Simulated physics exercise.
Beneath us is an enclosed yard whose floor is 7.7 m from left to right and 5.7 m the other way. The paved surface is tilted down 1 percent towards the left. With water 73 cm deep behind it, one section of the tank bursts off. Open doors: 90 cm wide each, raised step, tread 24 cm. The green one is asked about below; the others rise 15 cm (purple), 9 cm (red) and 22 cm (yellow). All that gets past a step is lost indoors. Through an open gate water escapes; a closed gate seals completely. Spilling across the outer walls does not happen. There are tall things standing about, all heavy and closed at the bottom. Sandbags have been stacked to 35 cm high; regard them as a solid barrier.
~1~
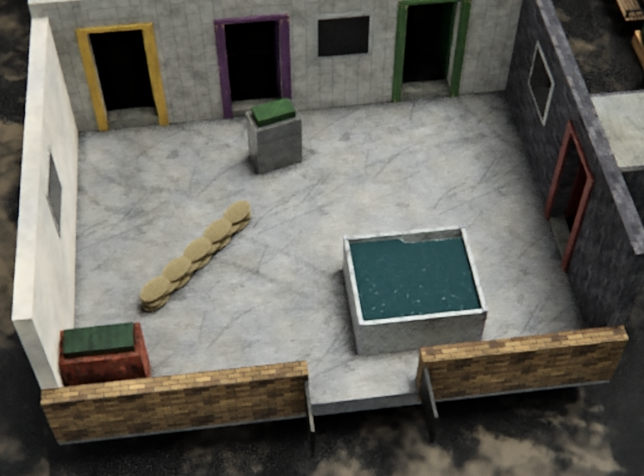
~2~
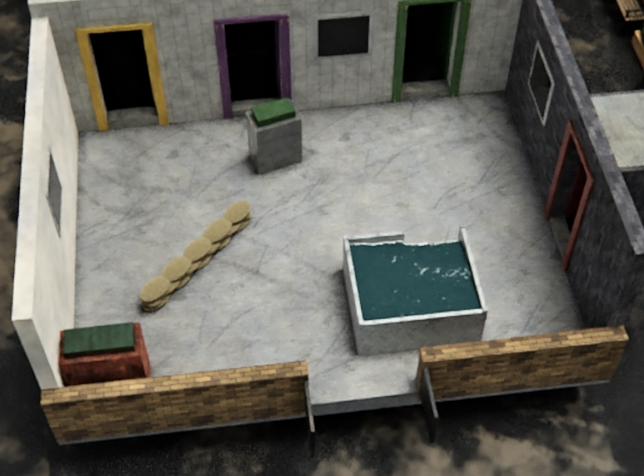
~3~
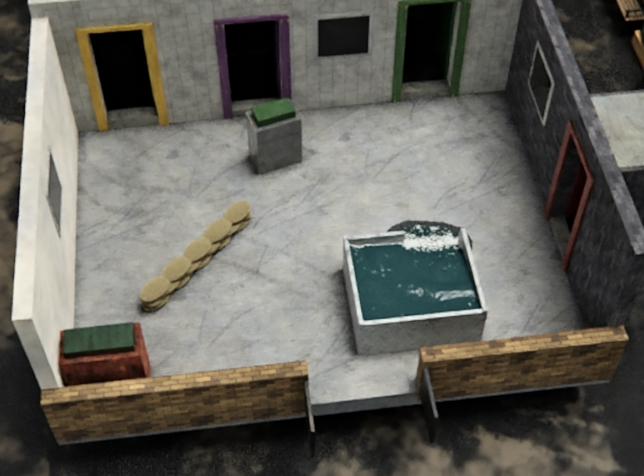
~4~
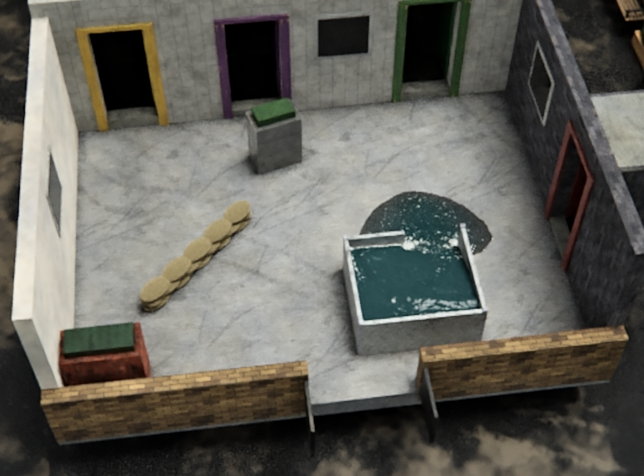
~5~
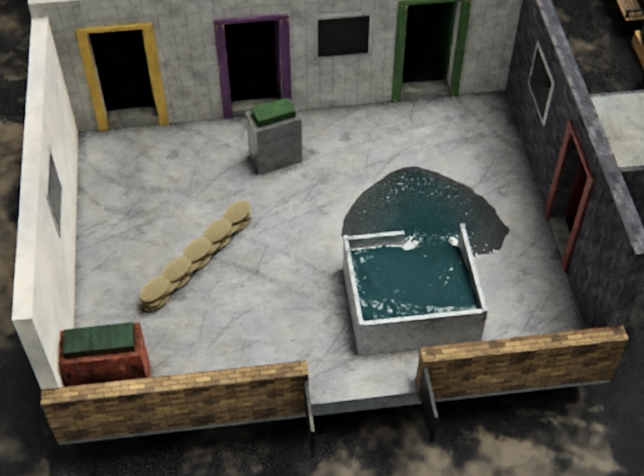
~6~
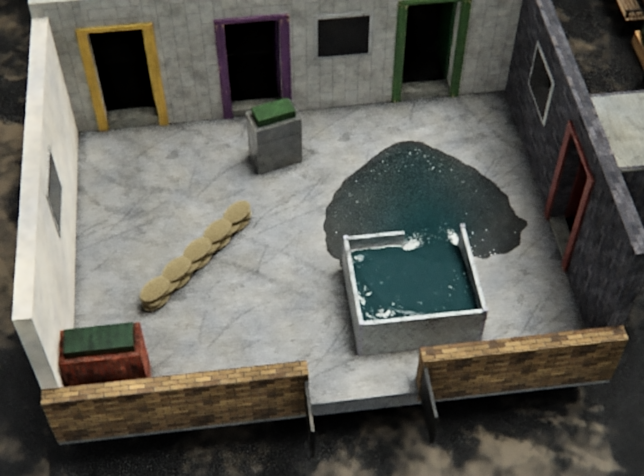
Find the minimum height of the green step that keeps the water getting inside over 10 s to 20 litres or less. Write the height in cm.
Roughly 19 cm.
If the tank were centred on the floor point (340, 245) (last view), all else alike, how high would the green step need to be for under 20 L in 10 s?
I'd put it at close to 16 cm.
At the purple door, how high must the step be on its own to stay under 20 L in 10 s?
Purple - roughly 7.5 cm.
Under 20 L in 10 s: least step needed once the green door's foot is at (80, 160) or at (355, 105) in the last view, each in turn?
In turn: About 9.5 cm, about 17 cm.
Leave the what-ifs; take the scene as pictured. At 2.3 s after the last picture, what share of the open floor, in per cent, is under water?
40 %.
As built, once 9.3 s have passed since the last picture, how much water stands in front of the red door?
2.0 cm.
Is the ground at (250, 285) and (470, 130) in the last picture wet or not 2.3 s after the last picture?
Note: Point one not yet reached; point two reached.
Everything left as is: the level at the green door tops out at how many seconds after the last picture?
I'd say near 1.4 seconds.
Then, 0.7 s after the last picture water covers 30 % of the floor, deepest (35 cm) near (439, 255); 24 cm at the green door, 0 litres in over its 19 cm step.
Then, 2.3 s after the last picture water covers 40 % of the floor, deepest (24 cm) near (514, 138); 22 cm at the green door, 15 litres in over its 19 cm step.
Then, 9.3 s after the last picture water covers 90 % of the floor, deepest (14 cm) near (75, 323); 7 cm at the green door, 18 litres in over its 19 cm step.
At the green door as built, the water peaked near 26 cm, 1.3 s after the last picture.
With a step of 17 cm, 33 litres would have come in within the 10 s; with 23.5 cm, 2 litres. So under 20 litres takes about 19 cm.
